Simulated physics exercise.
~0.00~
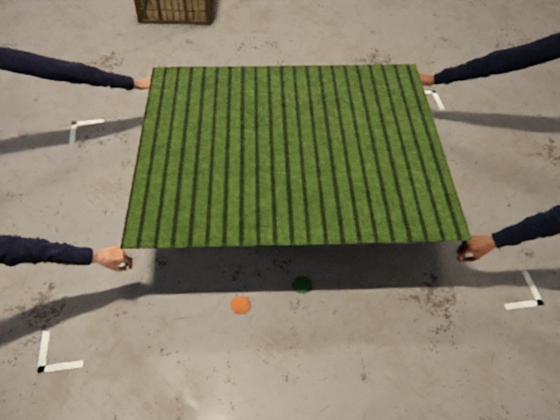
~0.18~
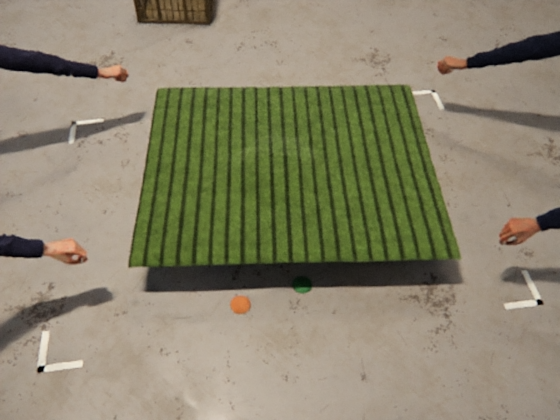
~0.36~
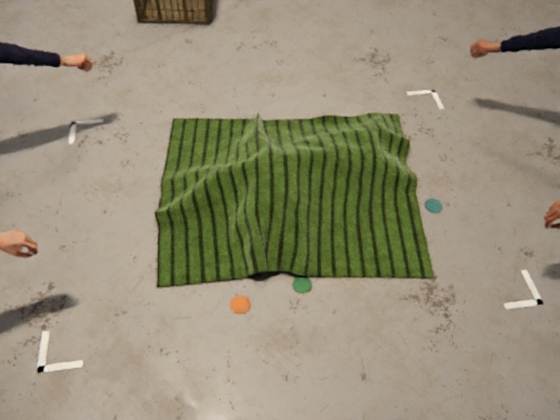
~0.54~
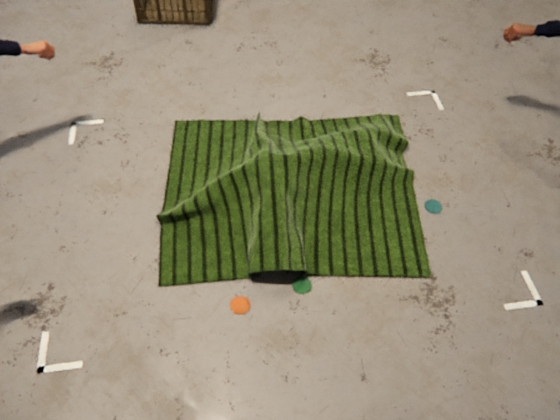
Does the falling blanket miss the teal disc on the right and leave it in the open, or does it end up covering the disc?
The blanket misses the teal disc, which remains in the open on the floor to the right of the cloth.
